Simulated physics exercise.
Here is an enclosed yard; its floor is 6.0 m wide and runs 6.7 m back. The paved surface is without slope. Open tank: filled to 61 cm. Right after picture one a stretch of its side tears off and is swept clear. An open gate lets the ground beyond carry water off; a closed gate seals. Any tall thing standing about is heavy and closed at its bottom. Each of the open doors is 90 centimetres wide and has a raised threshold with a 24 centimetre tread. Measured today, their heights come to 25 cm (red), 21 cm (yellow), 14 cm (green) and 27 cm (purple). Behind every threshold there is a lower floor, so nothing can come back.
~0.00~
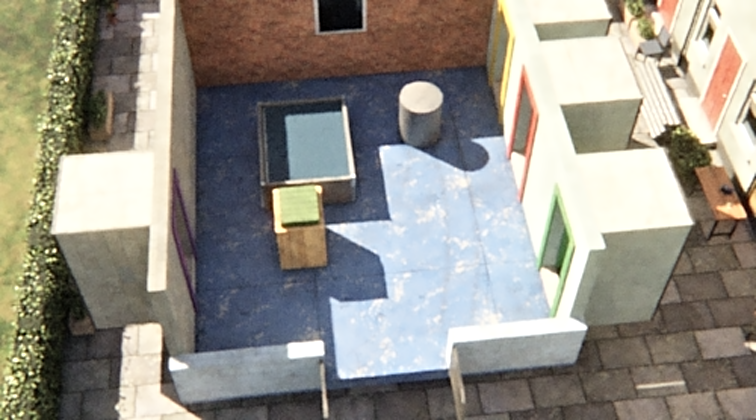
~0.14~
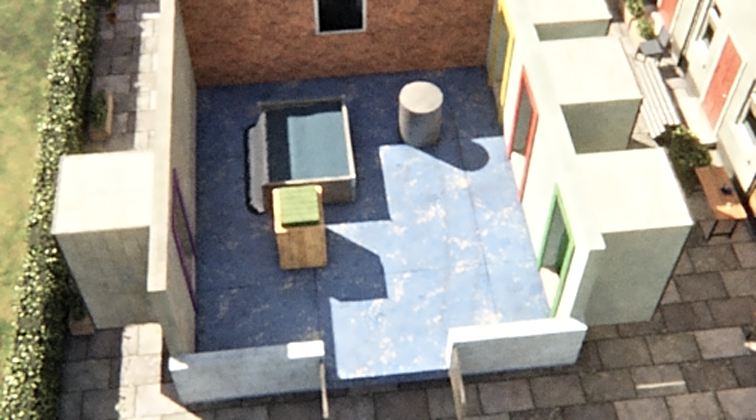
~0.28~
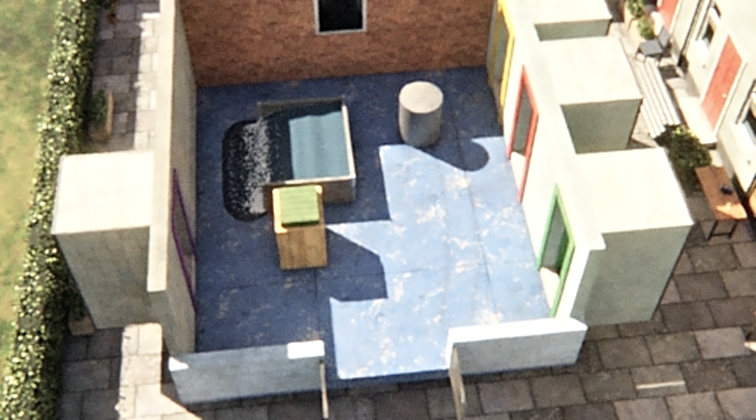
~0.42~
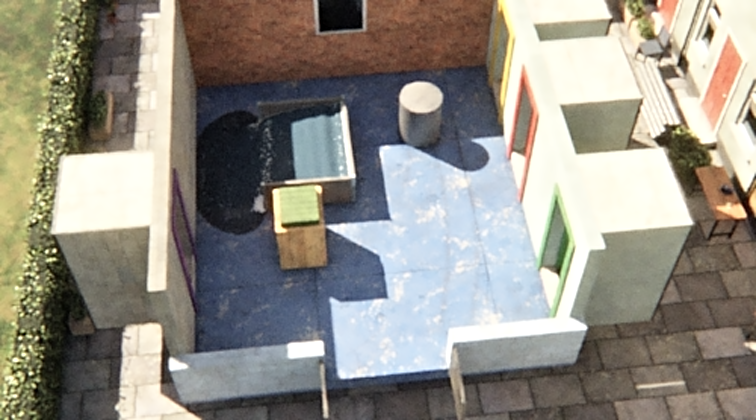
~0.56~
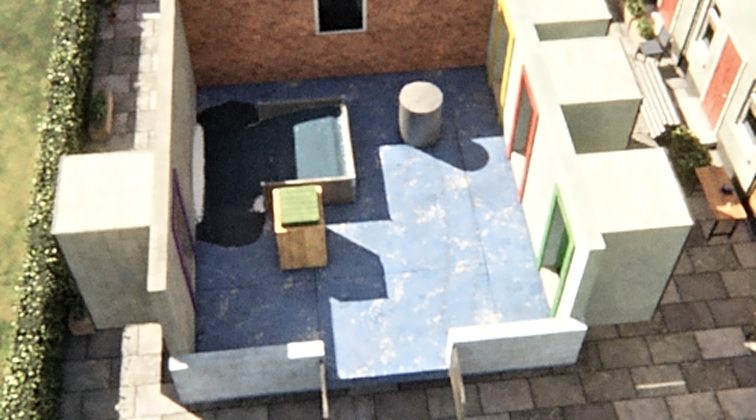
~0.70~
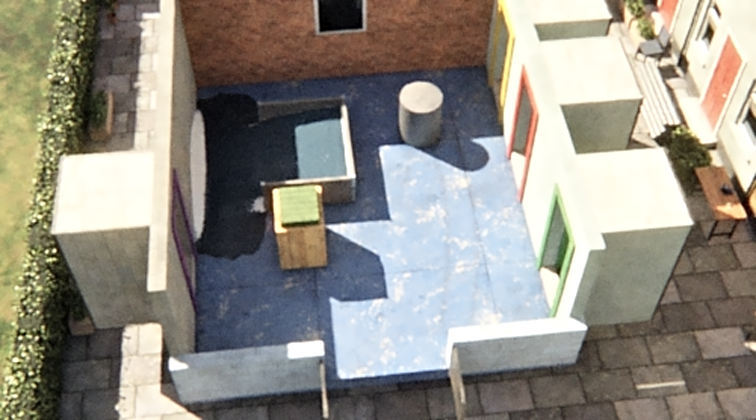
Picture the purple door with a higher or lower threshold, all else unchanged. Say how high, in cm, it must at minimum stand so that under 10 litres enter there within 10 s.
It must stand at least about 7 cm high.
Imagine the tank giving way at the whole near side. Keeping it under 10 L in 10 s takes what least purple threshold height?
A height of around 12.5 cm.
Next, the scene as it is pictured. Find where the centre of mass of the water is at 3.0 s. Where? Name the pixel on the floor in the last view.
My guess is close to (259, 183).
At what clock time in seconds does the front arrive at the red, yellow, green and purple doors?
Door red: 5.0 seconds; door yellow: 3.8 seconds; door green: 5.5 seconds; door purple: 1.0 seconds.
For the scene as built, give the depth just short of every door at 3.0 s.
Door by door, in centimetres - red 0, yellow 0, green 0, purple 8.
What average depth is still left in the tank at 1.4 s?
Some 25 cm.
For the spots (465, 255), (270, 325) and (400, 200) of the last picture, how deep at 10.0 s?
Some 7, 5 and 4 cm.
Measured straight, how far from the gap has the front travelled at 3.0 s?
4.8 metres.
After 1.4 s water covers 15 % of the floor, deepest (44 cm) near (206, 175); 9 cm at the purple door, 0 litres in over its 27 cm threshold.
After 3.0 s water covers 45 % of the floor, deepest (26 cm) near (197, 94); 8 cm at the purple door, 0 litres in over its 27 cm threshold.
After 10.0 s water covers 95 % of the floor, deepest (8 cm) near (471, 352); 4 cm at the purple door, 0 litres in over its 27 cm threshold.
At the purple door as built, the water arrived by 1.1 s and peaked near 11 cm at 1.8 s.
Run again over the same 10 s with other heights there, 16 litres in over 6 cm, 5 litres over 8 cm. The limit of 10 litres is kept from about 7 cm up.
